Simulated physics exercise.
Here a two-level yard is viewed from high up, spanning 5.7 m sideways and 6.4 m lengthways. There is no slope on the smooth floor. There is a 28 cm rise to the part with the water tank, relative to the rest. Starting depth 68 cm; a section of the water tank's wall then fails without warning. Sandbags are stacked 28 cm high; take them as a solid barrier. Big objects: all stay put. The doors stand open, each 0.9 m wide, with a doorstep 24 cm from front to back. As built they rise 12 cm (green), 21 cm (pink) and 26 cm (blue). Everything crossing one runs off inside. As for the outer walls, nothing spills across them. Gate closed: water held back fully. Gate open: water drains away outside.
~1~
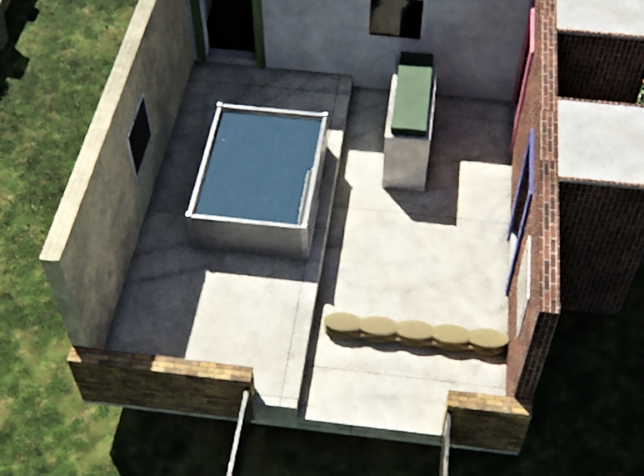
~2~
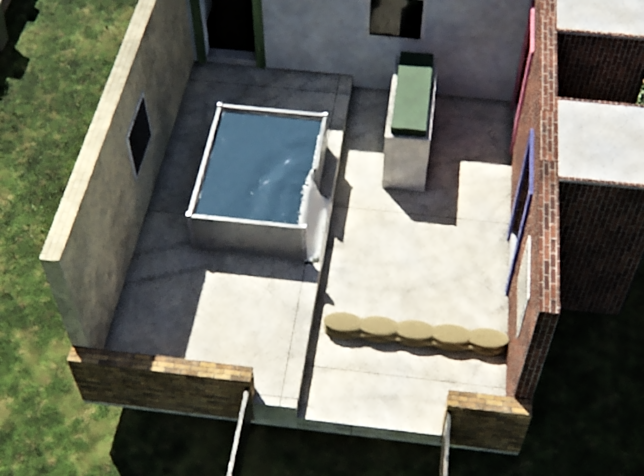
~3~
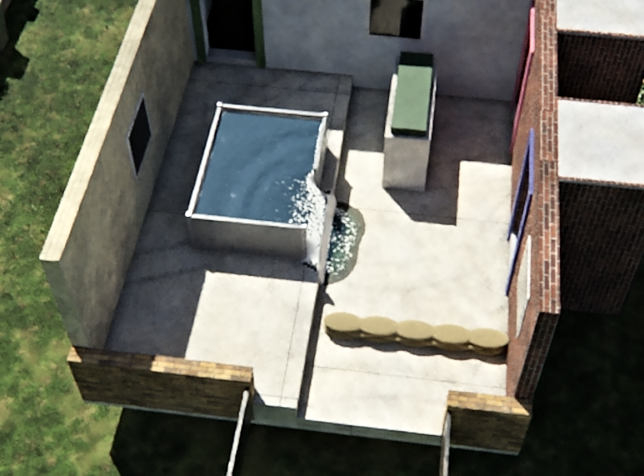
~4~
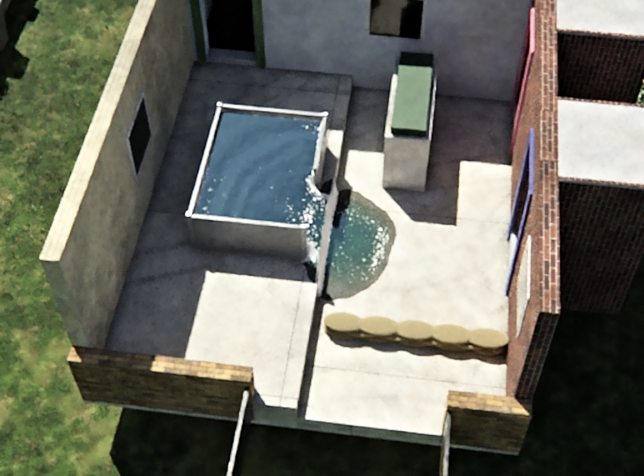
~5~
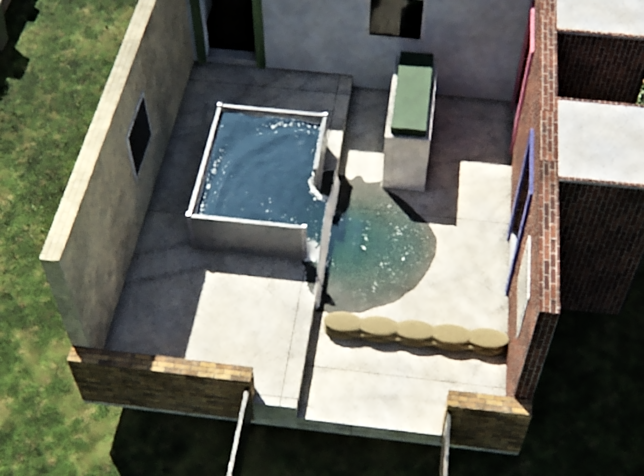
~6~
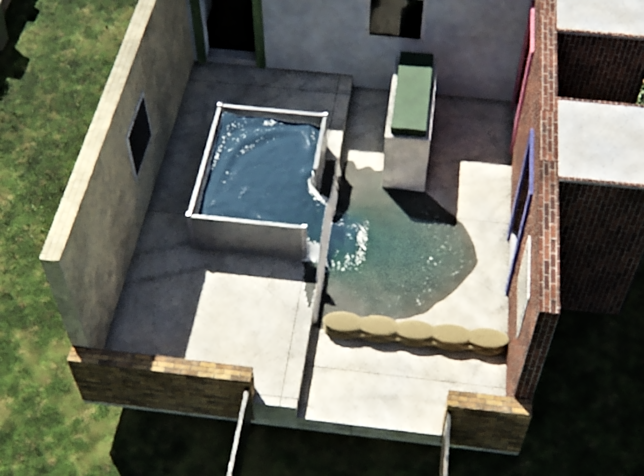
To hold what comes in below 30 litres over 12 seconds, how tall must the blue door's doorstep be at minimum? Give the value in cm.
About 28 cm.
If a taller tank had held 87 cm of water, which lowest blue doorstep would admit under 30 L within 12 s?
Roughly 37 cm high.
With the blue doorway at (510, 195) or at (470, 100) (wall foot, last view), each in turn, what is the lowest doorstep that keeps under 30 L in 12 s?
Roughly 18 cm for the first and 21 cm for the second.
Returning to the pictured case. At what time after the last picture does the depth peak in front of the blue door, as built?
It peaks around 1.4 s.
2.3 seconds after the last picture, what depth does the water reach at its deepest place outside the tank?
I'd estimate roughly 30 cm.
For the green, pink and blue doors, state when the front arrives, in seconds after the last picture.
On the clock: Green not in the 12 s, pink at 1.0 s, blue at 0.1 s.
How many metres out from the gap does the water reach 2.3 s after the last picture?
Close to 4.6 metres, I'd say.
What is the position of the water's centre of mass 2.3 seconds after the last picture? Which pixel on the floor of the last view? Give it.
I'd say around (373, 230).
Then, 0.7 s after the last picture water covers 25 % of the floor, deepest (38 cm) near (500, 337); 22 cm at the blue door, 3 litres in over its 26 cm doorstep.
Then, 2.3 s after the last picture water covers 40 % of the floor, deepest (30 cm) near (501, 317); 27 cm at the blue door, 41 litres in over its 26 cm doorstep.
Then, 11.3 s after the last picture water covers 45 % of the floor, deepest (21 cm) near (500, 337); 18 cm at the blue door, 44 litres in over its 26 cm doorstep.
At the blue door as built, the water peaked near 39 cm, 1.3 s after the last picture.
With a doorstep of 23 cm, 73 litres would have come in within the 12 s; with 31 cm, 14 litres. So under 30 litres takes about 28 cm.
